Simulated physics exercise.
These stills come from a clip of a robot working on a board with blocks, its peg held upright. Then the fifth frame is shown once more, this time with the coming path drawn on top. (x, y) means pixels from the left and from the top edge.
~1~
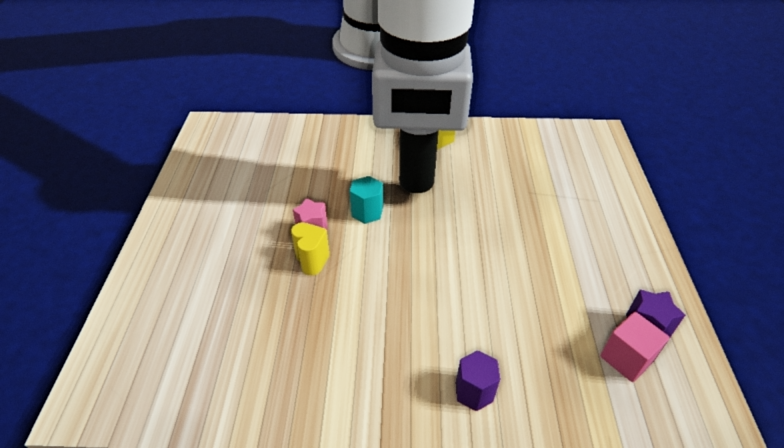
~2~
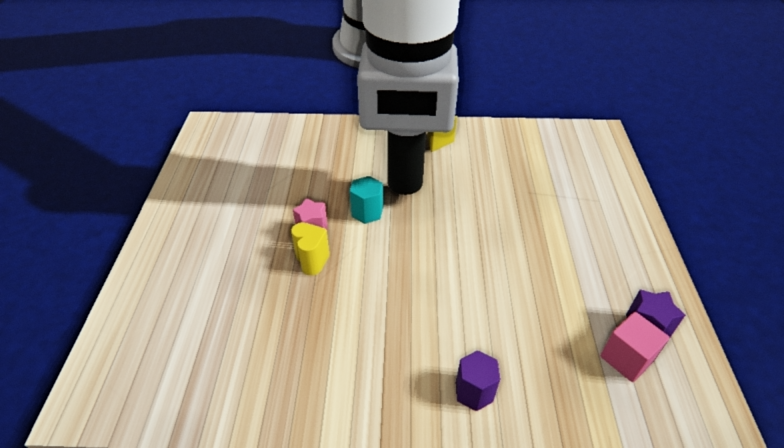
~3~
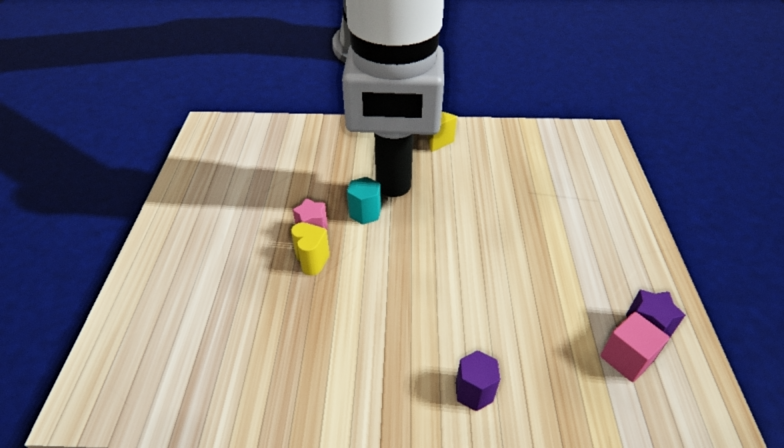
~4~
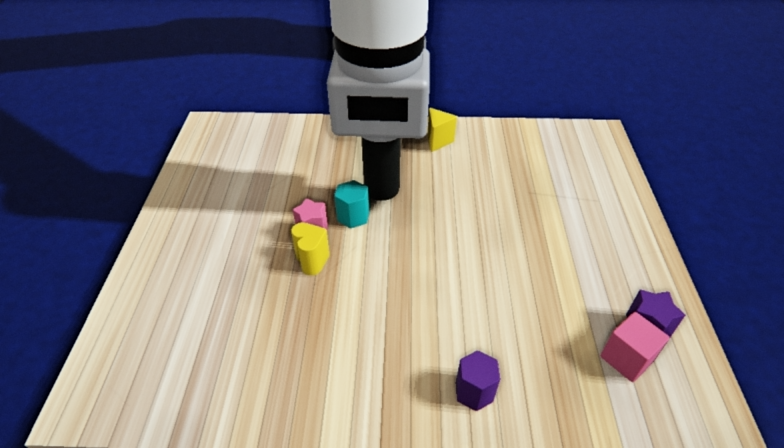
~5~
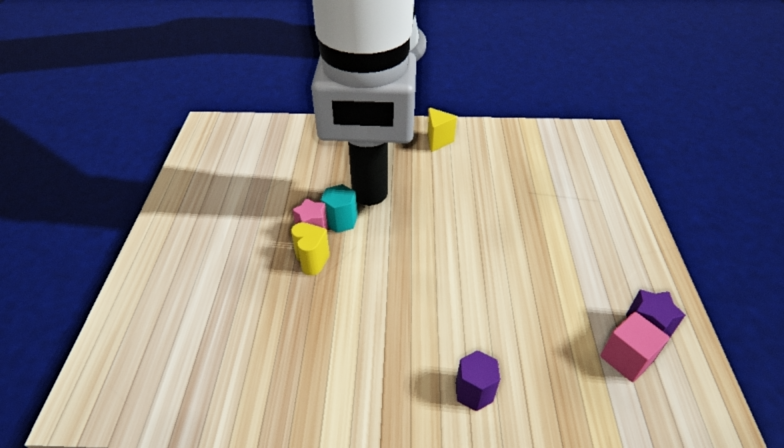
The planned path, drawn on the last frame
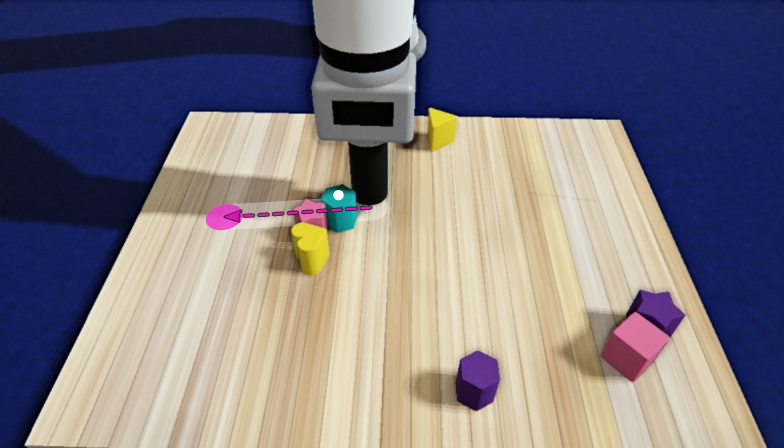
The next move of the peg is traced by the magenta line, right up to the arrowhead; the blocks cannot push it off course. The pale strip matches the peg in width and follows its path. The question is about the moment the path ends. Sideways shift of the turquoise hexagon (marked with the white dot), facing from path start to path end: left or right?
It shifts leftward.
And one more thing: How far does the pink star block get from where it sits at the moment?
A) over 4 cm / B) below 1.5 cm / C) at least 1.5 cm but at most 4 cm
Letter A.
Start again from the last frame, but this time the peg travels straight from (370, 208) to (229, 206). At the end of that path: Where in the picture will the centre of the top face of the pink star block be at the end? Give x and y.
Its top centre is at about (277, 225).
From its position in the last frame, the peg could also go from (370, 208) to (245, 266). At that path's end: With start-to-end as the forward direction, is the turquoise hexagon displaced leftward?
No, that is not what happens.
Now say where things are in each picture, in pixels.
The first picture shows lower end of the peg at (417, 183), tops of blocks, yellow heart-shaped block at (308, 235), pink star block at (310, 209), turquoise hexagon at (366, 186).
The second picture shows peg at (405, 184), blocks as before.
The third picture shows peg at (393, 187), turquoise hexagon at (364, 187).
The fourth picture shows peg at (382, 190), turquoise hexagon at (351, 191).
The fifth picture shows peg at (370, 195), yellow heart-shaped block at (308, 235), pink star block at (310, 209), turquoise hexagon at (339, 195).
The drawn path runs straight from (370, 208) to (224, 217); the dot is on the turquoise hexagon.
The first path, step by step. One third of the way, peg at (321, 198); yellow heart-shaped block at (299, 241), turned 45° anticlockwise; pink star block at (278, 225); turquoise hexagon at (292, 204), turned 35° anticlockwise.
Two thirds of the way, peg at (269, 201); yellow heart-shaped block at (298, 242), turned 50° anticlockwise; pink star block at (268, 233), turned 45° anticlockwise; turquoise hexagon at (255, 213), turned 100° anticlockwise.
At the end, peg at (220, 204); yellow heart-shaped block at (298, 242), turned 50° anticlockwise; pink star block at (268, 232), turned 45° anticlockwise; turquoise hexagon at (244, 215), turned 140° anticlockwise.
